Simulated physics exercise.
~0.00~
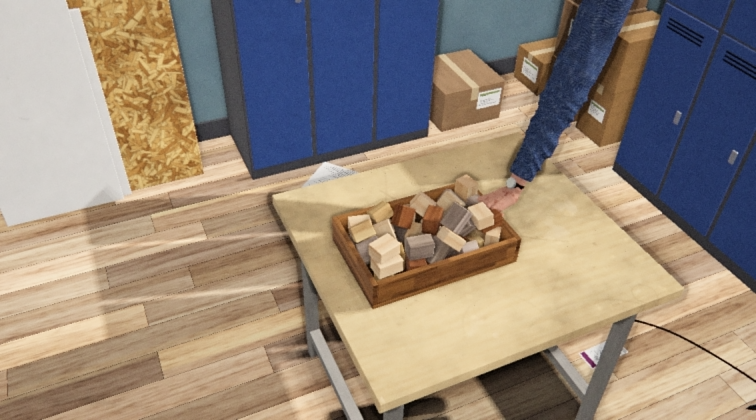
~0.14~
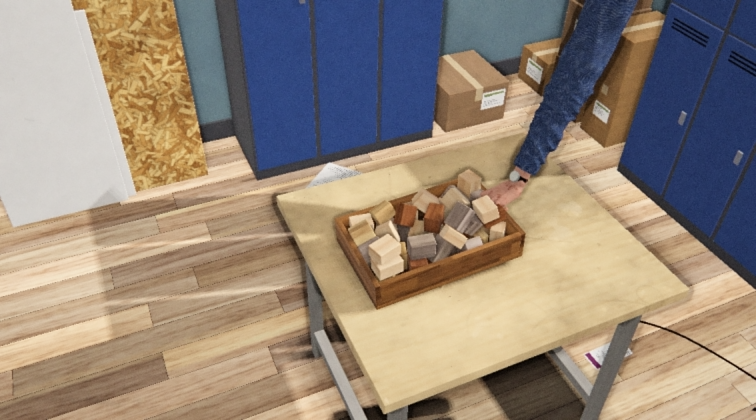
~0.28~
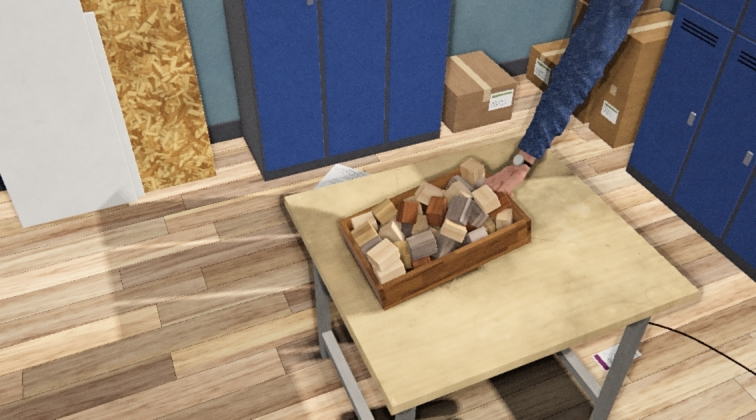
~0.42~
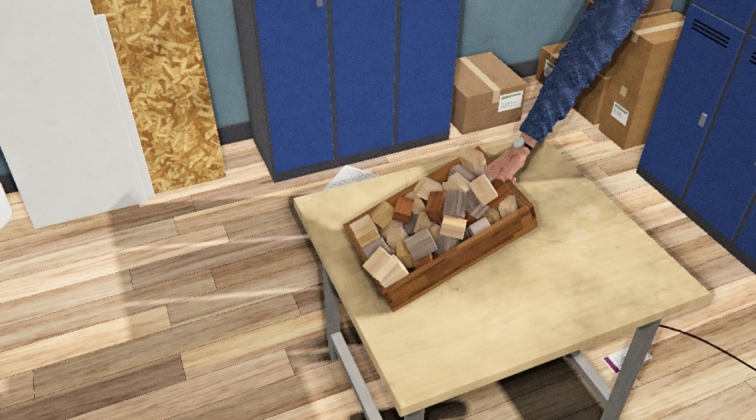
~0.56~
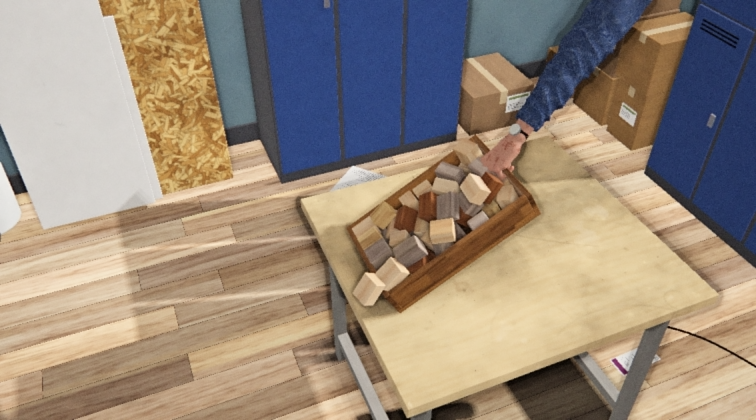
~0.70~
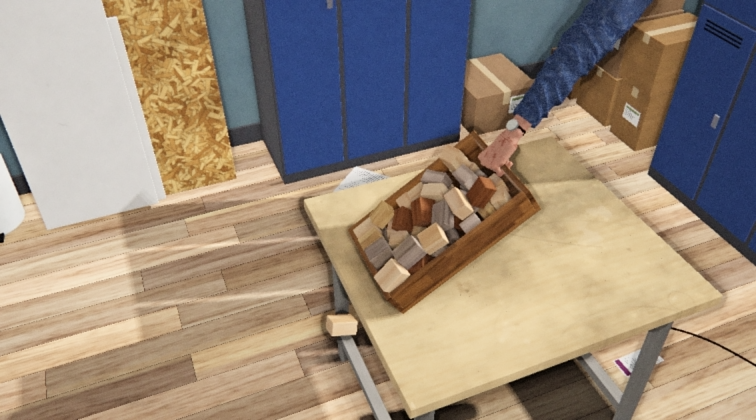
The clip opens on a wooden box full of small wooden blocks on a table, with a hand at its right end. The hand raises that end steadily while the left end stays on the tabletop, and the blocks shift leftward. One block slides over the low edge and drops below table height.
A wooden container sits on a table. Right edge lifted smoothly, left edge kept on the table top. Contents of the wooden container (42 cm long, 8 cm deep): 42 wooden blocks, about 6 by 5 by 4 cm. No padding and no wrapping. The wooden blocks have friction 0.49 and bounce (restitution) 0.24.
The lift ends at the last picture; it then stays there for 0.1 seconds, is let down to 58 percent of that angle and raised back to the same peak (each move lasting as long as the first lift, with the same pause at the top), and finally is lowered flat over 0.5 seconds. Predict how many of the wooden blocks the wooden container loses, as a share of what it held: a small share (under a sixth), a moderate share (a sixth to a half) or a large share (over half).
It loses a small share.
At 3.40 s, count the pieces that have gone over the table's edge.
Roughly 1 in all.
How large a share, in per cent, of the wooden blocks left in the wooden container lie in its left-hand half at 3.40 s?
Around 70%.
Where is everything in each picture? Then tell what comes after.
In the first frame (we follow the rim corner now nearest the camera; the camera pans a little), wooden container at (377, 283); tilt 0°; nothing out yet.
In the second frame, wooden container at (379, 284); tilt 3°.
In the third frame, wooden container at (382, 286); tilt 11°.
In the fourth frame, wooden container at (386, 290); tilt 21°.
In the fifth frame, wooden container at (389, 293); tilt 29°; 1 out, the lowest block at (369, 289).
In the sixth frame, wooden container at (390, 295); tilt 32°; 1 out, the lowest block at (341, 325).
After 1.13 s, tilt 26°; 1 of 42 out of the wooden container.
After 1.67 s, tilt 21°; 1 of 42 out of the wooden container.
After 2.43 s, tilt 27°; 1 of 42 out of the wooden container.
Final count (at 3.40 s), 1 of 42 out of the wooden container. Asked share, 1 of 42, 2 per cent.
